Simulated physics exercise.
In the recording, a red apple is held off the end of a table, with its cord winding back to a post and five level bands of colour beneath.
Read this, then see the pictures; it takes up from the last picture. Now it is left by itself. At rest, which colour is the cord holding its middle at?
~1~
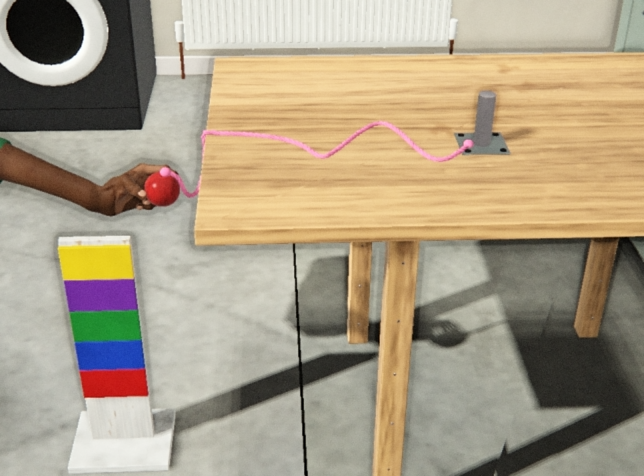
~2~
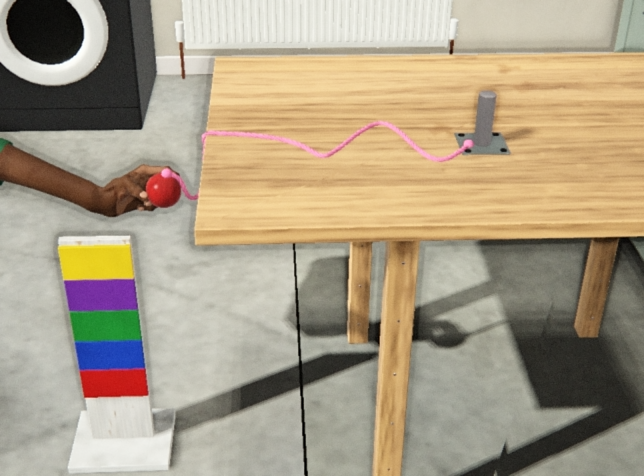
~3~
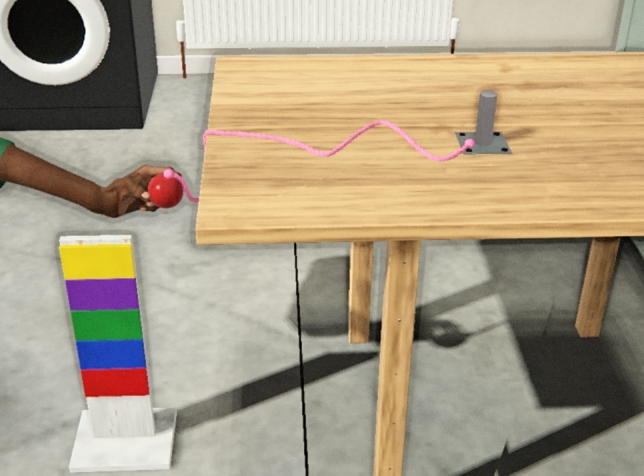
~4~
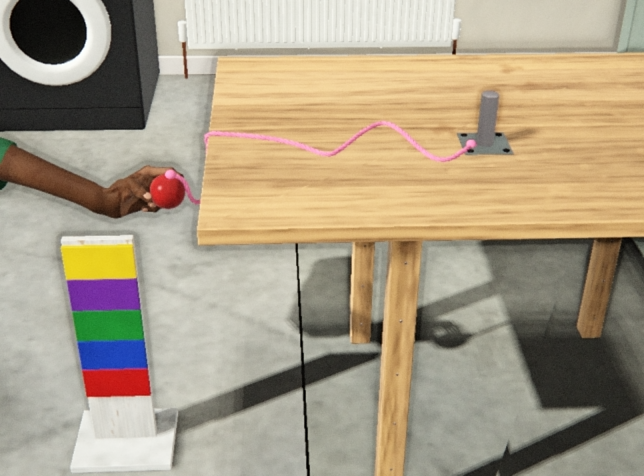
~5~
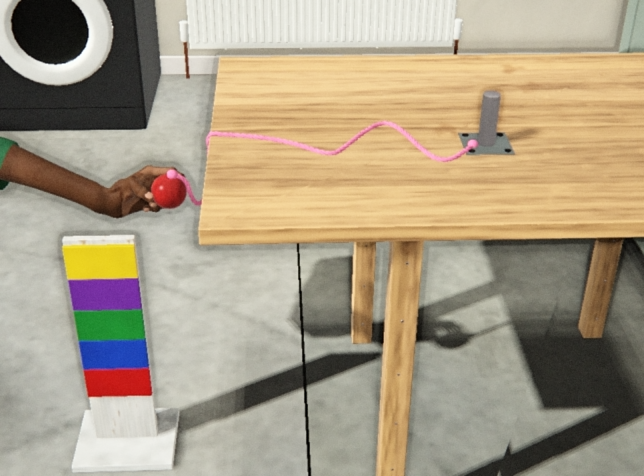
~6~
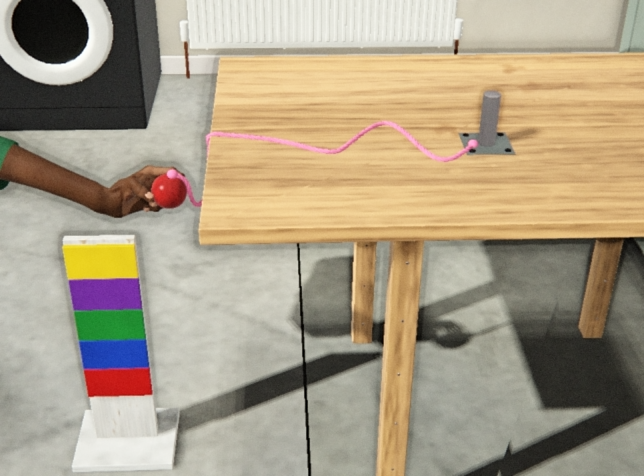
Blue.
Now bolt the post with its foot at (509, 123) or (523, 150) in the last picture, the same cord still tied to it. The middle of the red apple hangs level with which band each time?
Going case by case, it's green and then green.
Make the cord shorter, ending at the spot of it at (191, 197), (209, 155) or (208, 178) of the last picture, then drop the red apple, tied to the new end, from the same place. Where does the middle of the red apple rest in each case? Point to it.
In turn, (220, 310) for the first, (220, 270) for the second and (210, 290) for the third.
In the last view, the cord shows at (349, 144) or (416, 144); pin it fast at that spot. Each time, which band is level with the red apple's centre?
Purple, then green.
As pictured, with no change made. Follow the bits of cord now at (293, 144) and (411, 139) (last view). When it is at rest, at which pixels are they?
They go to (209, 164) and to (367, 143).
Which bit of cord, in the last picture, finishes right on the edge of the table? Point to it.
The point at (311, 149).
Early on, apple near (234, 338); level with blue.
Midway, apple near (214, 354); level with blue.
Finally, apple near (224, 352); level with blue. The cord holds its middle at blue.
